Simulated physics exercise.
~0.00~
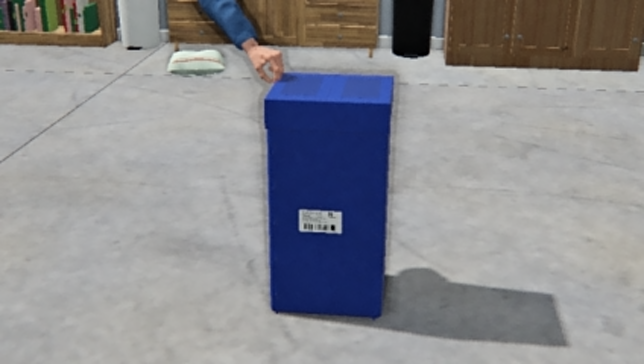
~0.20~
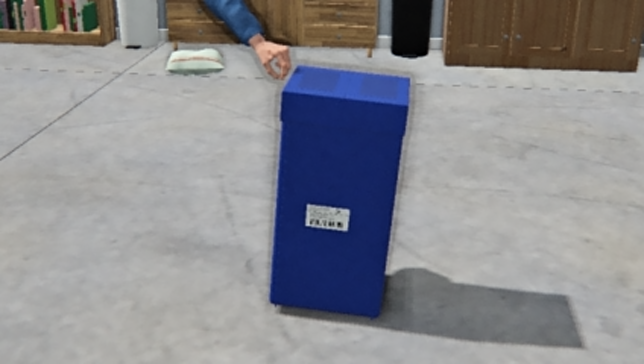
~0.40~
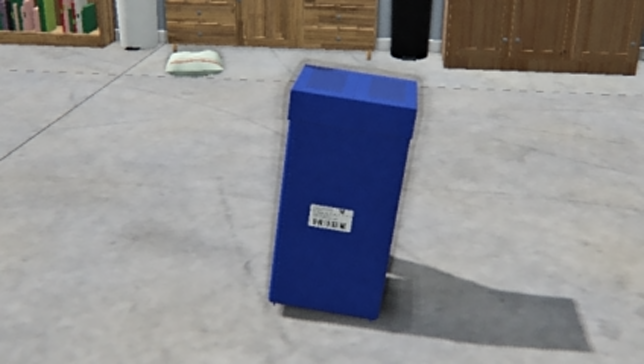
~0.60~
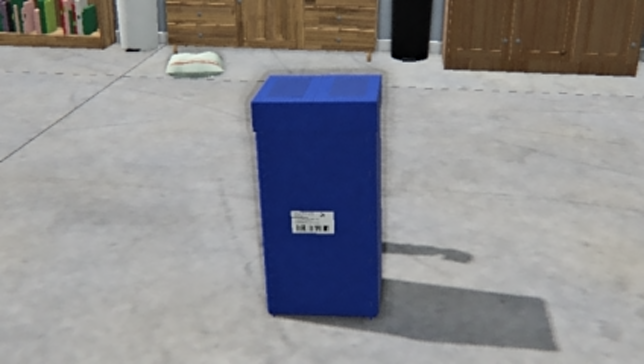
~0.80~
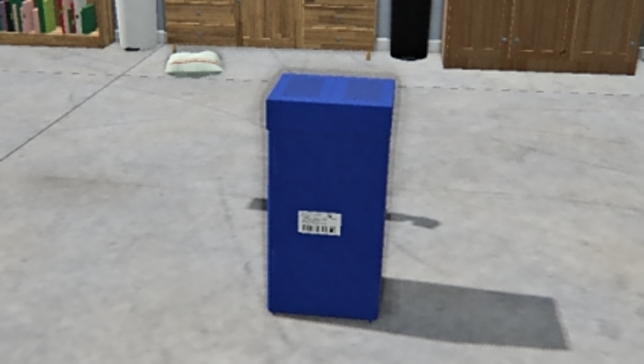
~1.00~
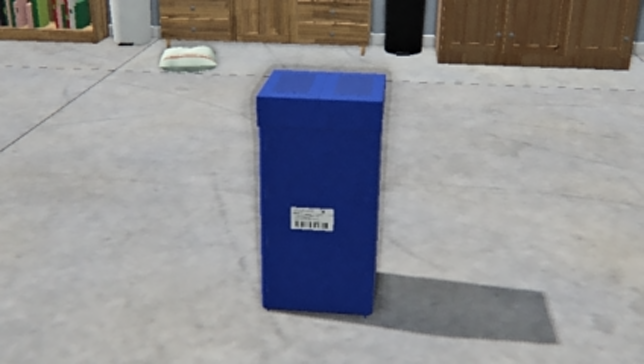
A tall blue box tipped to the right when a hand gave its top a quick shove and drew back, then it rocked left and right in smaller wobbles before settling upright on the concrete floor.
